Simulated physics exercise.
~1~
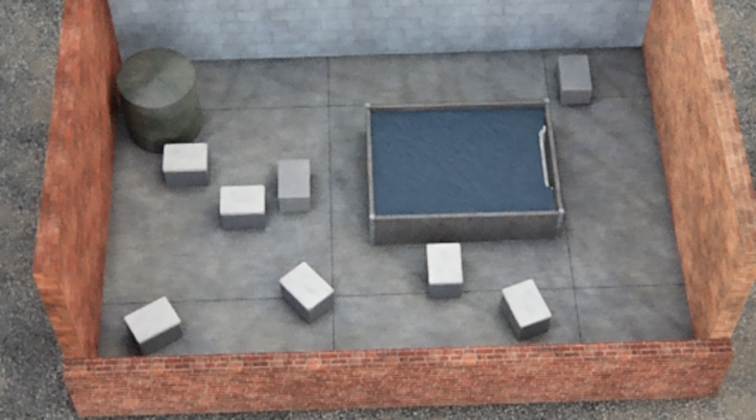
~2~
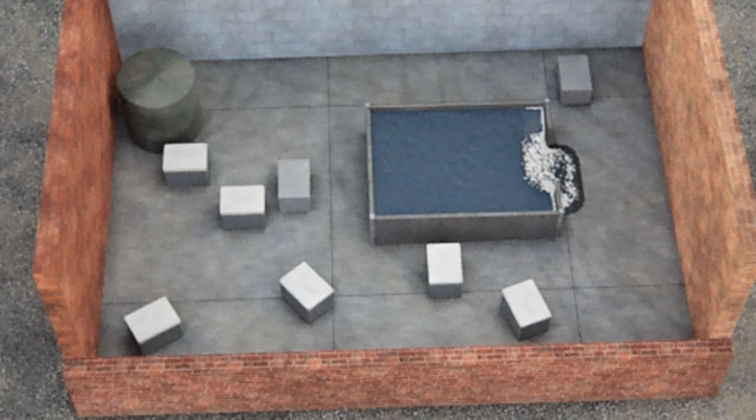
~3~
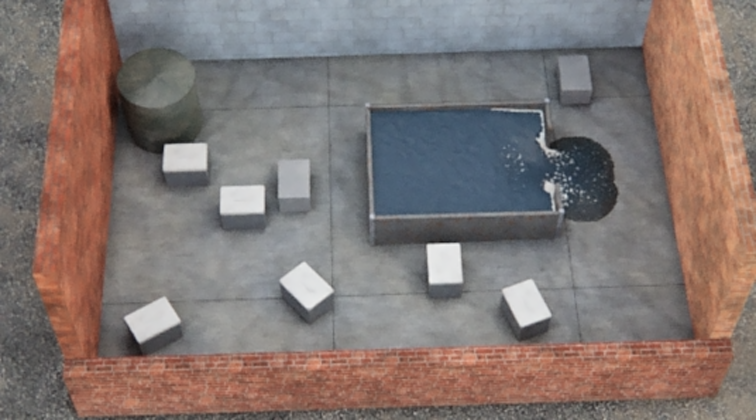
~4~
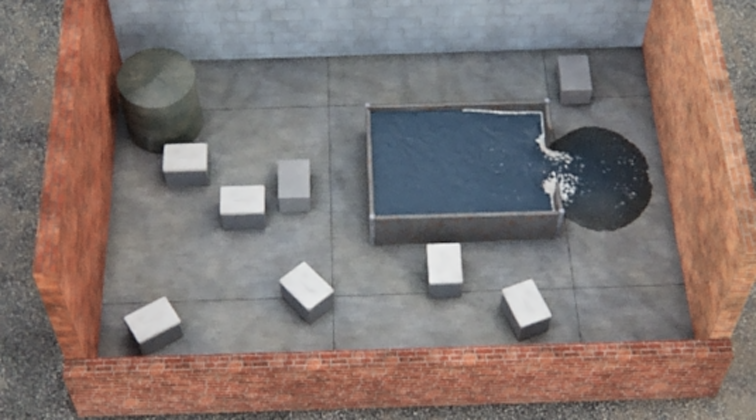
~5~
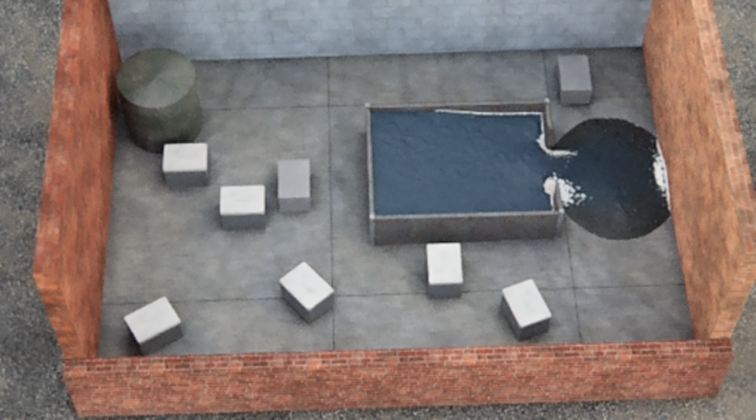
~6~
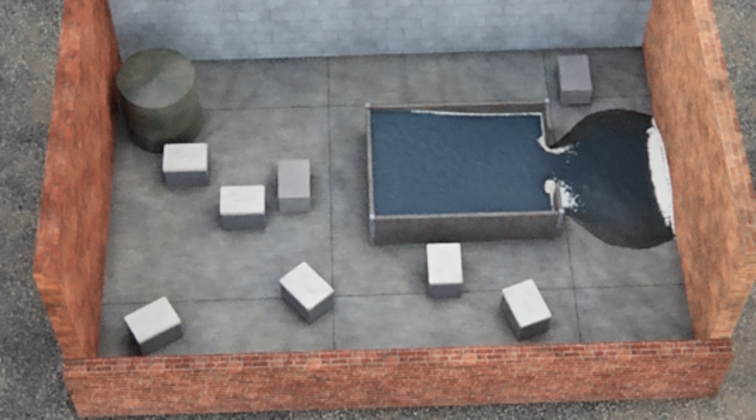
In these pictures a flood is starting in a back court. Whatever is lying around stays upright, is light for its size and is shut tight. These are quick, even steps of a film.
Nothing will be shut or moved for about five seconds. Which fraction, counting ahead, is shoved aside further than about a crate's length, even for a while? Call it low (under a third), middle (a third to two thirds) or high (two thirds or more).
Low.
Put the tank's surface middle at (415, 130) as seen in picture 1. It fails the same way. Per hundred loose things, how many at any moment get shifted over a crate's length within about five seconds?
About 20 in a hundred.
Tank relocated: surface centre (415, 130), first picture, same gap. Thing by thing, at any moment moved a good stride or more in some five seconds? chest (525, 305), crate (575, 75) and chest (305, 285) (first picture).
As listed: Pushed that far, pushed that far, not that far.
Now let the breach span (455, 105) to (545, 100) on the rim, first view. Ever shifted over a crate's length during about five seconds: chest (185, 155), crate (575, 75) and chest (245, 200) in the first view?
Lab note - in sequence: Travelled far enough; travelled far enough; did not travel far.
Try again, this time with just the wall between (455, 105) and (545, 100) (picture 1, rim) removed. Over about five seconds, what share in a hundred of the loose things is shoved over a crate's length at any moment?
My estimate is some 20 per cent of them.
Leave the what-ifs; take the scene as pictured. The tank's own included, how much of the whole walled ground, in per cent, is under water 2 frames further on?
About 20 in a hundred.
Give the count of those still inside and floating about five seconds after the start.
Tally at that point: 1.
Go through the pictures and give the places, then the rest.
In the first frame, a chest at (445, 263), on the bottom; a crate at (294, 179), on the bottom; 0 of 8 have shifted.
In the second frame, a chest at (445, 263) rests on the ground; a crate at (294, 179), on the bottom; 0 of 8 have shifted.
In the third frame, a chest at (445, 263), on the bottom; a crate at (294, 179) rests on the ground; 0 of 8 have shifted.
In the fourth frame, a chest at (445, 263) rests on the ground; a crate at (294, 179) rests on the ground; 0 of 8 have shifted.
In the fifth frame, a chest at (445, 263), on the bottom; a crate at (294, 179), on the bottom; 0 of 8 have shifted.
In the sixth frame, a chest at (445, 263) rests on the ground; a crate at (294, 179) rests on the ground; 0 of 8 have shifted.
A moment on, 0 of 8 are well off their spots; 0 afloat.
Next, 0 of 8 are well off their spots; 0 afloat.
Later, 1 of 8 are well off their spots; 0 afloat.
In the end, 2 of 8 are well off their spots, and 2 have been at some point; 1 afloat.
